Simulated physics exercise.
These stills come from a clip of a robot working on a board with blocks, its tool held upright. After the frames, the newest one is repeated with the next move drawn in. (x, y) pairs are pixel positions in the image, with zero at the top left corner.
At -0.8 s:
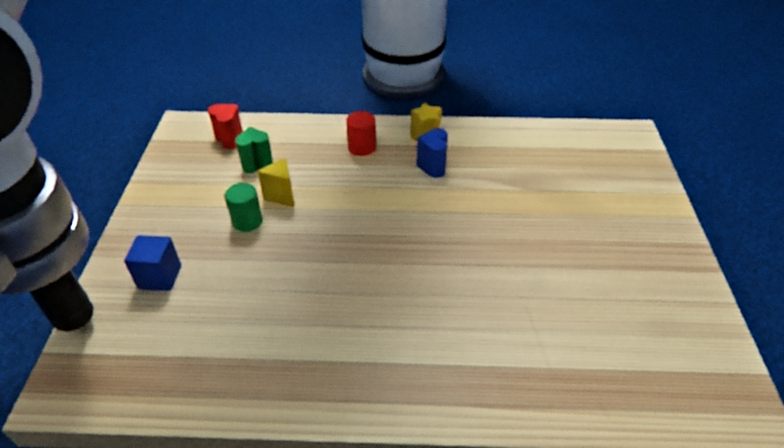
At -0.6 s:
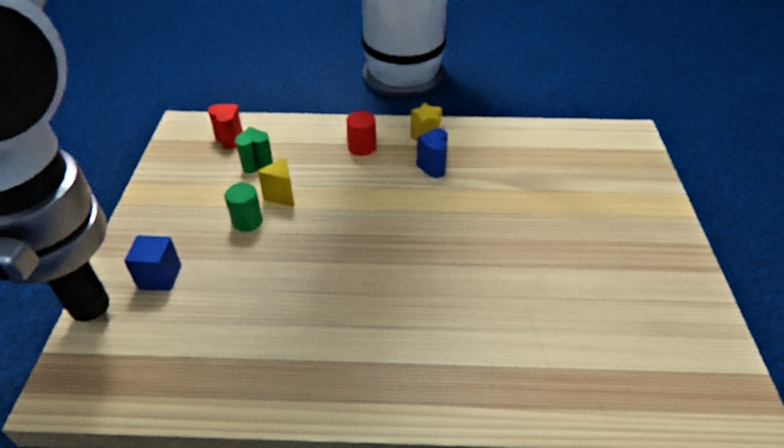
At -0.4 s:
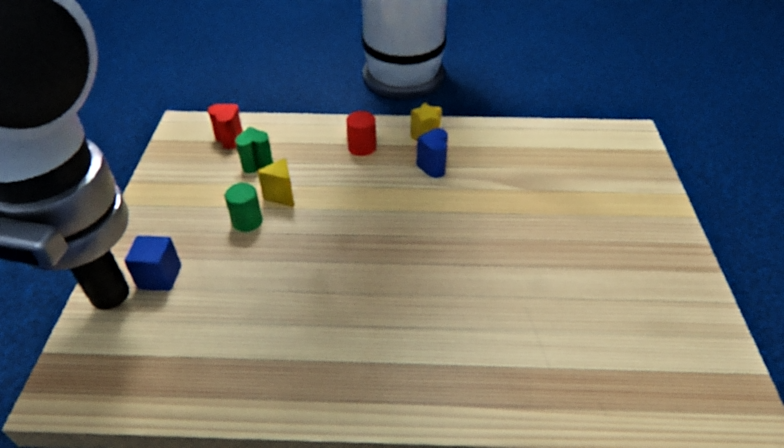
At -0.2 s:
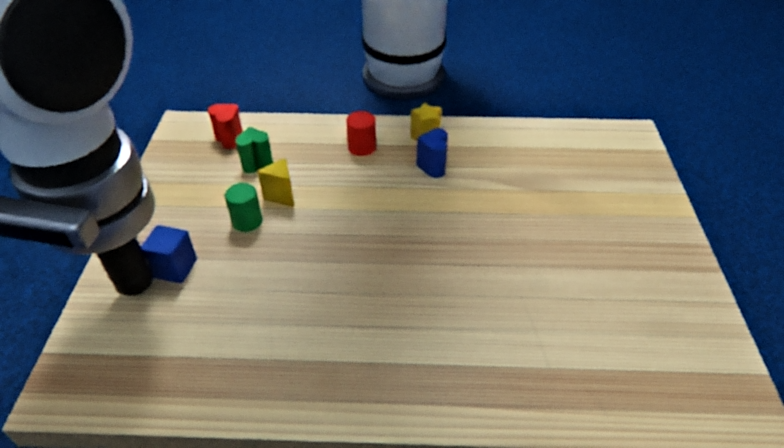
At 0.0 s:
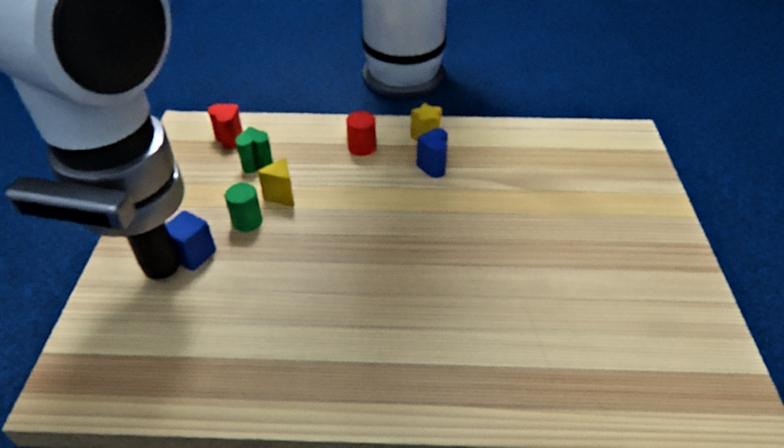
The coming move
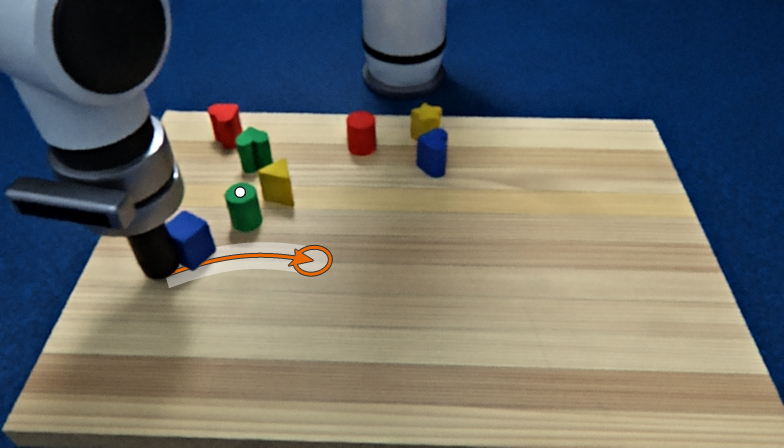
To begin with, a robot arm's dark tool tip sits at the left edge of a wooden board, near a blue cube, with other colored blocks farther back. The tool moves right and slightly away toward the cube, then pushes it a short way toward the green cylinder, while the other blocks stay still.
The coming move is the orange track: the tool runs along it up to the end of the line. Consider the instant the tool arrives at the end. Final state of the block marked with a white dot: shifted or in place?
Here the block marked with a white dot moves off its spot.
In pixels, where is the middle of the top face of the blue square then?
It is going to be at (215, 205).
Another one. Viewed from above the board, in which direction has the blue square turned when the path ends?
From above, the turn goes anticlockwise.
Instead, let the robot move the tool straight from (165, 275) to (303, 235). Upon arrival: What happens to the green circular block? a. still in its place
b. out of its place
The one that fits is b, out of its place.
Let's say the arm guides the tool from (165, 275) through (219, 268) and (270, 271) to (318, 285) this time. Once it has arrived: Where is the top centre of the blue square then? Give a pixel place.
By then it is at (203, 214).
Path on the board, from (165, 275) by way of (216, 260) and (265, 255) to (313, 260); the dot is on the green circular block.
On the path given first. One third of the way, tool at (213, 252); blue square at (213, 206), turned 35° anticlockwise; green circular block at (246, 186).
Two thirds of the way, tool at (263, 247); blue square at (215, 205), turned 40° anticlockwise; green circular block at (246, 185).
At the end, tool at (311, 252); blue square at (215, 205), turned 40° anticlockwise; green circular block at (246, 185); yellow three-sided block in place.
